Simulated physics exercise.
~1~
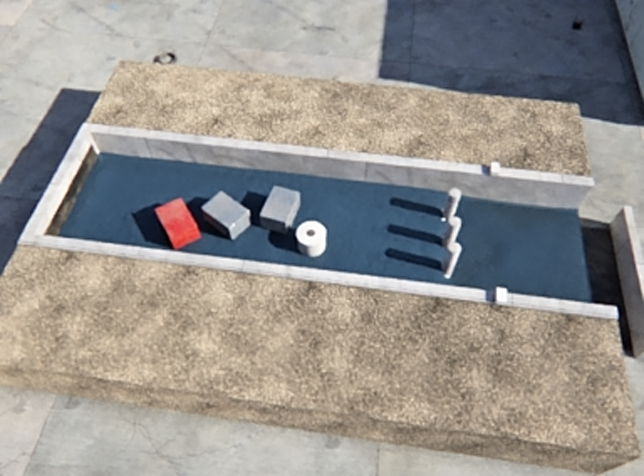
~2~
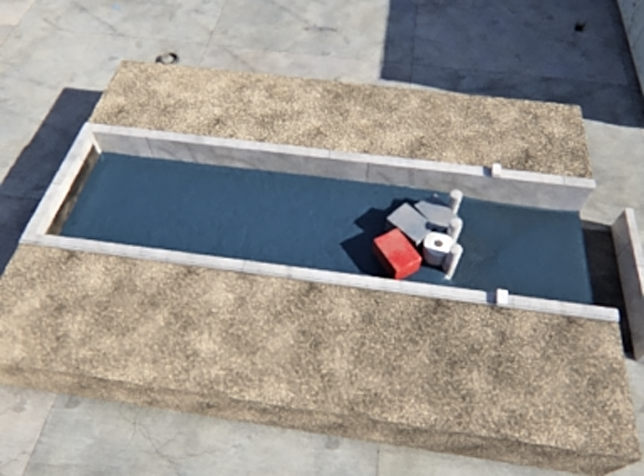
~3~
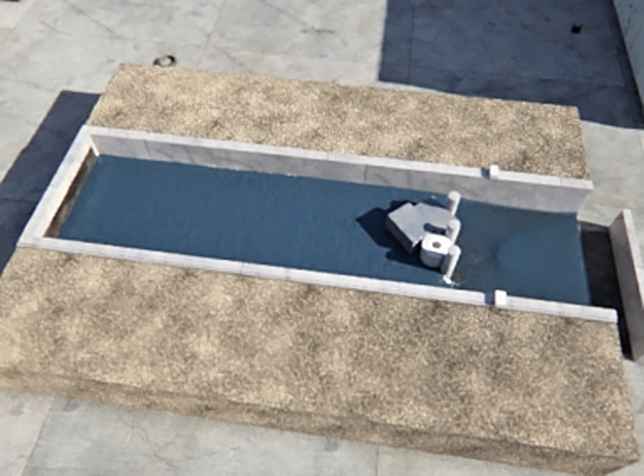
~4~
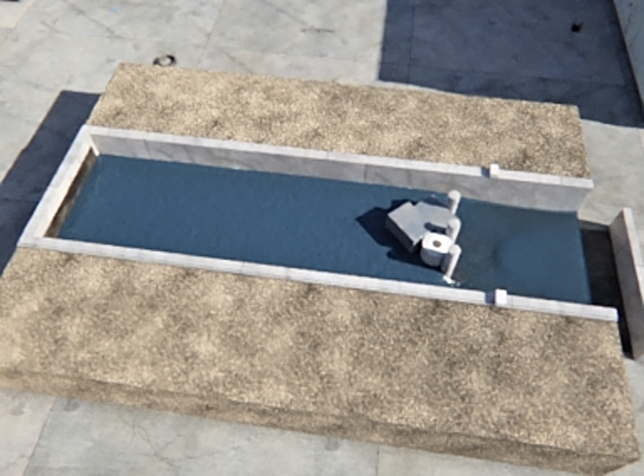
In a lined ditch of water, a red crate, two grey crates and a white tub drifted right and bunched against a row of posts; the red one then went out of sight past the white bank marks, while the others stayed caught there.
